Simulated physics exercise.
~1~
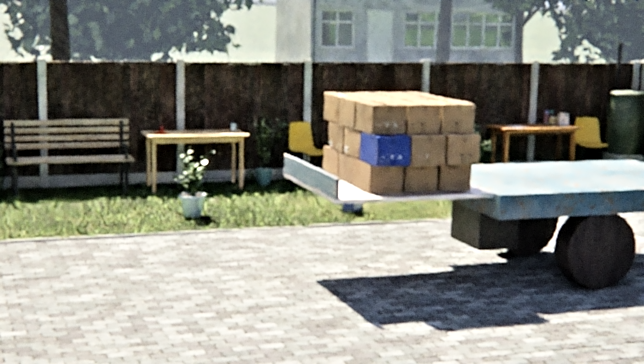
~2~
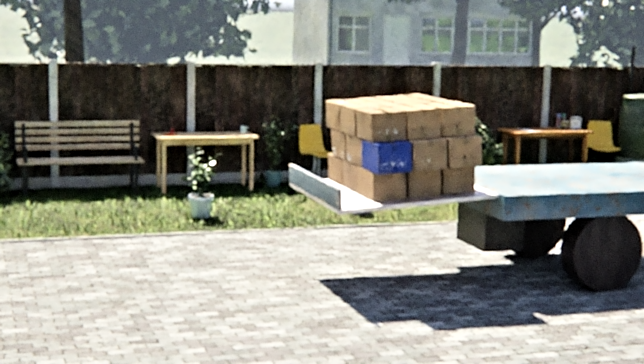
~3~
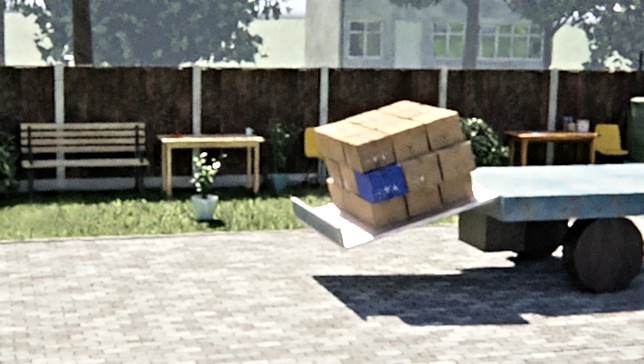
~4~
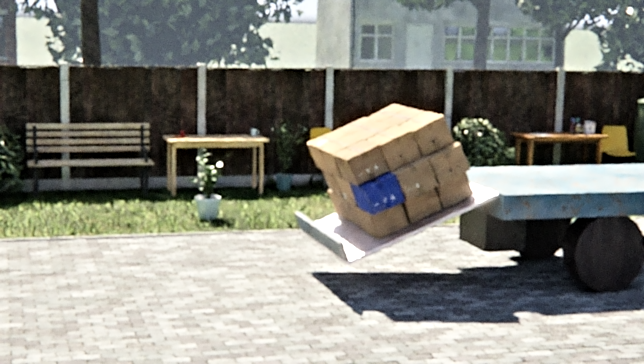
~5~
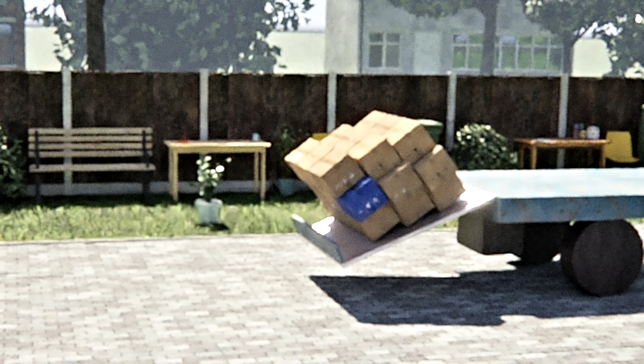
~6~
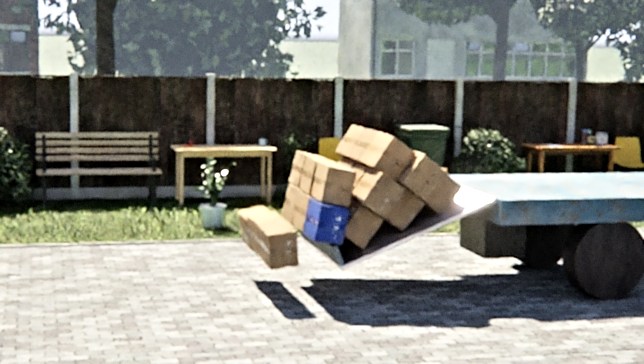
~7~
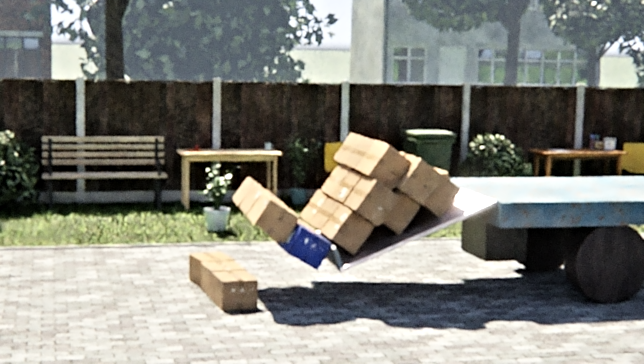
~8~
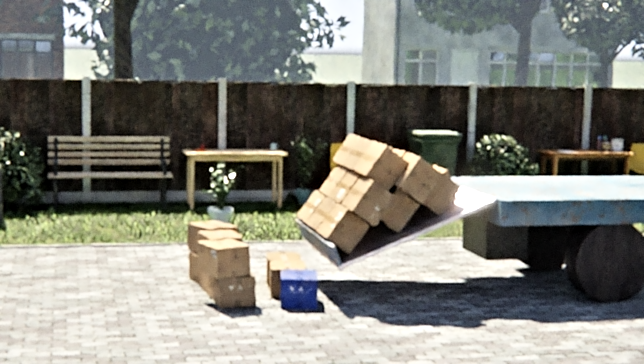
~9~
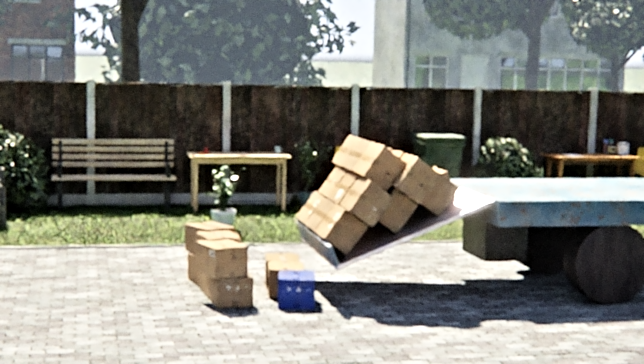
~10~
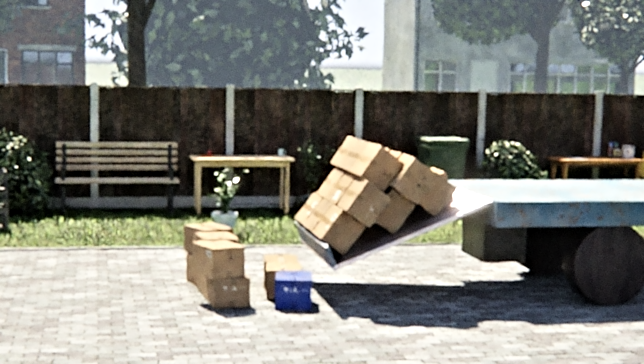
In a paved yard with a grass strip, a bench, tables and a dark fence behind, seen from the side as the view drifts slowly, brown cartons and a single blue one sit stacked on a flap at the left end of a pale blue flatbed. The flap's outer edge sinks to a slope and stops, tilting the whole stack. The cartons lean left, and the outer ones tip over the raised lip. Several drop onto the paving, the blue carton tumbling after them. It lands upside down beside the fallen brown cartons, while the rest stay heaped aslant on the flap.
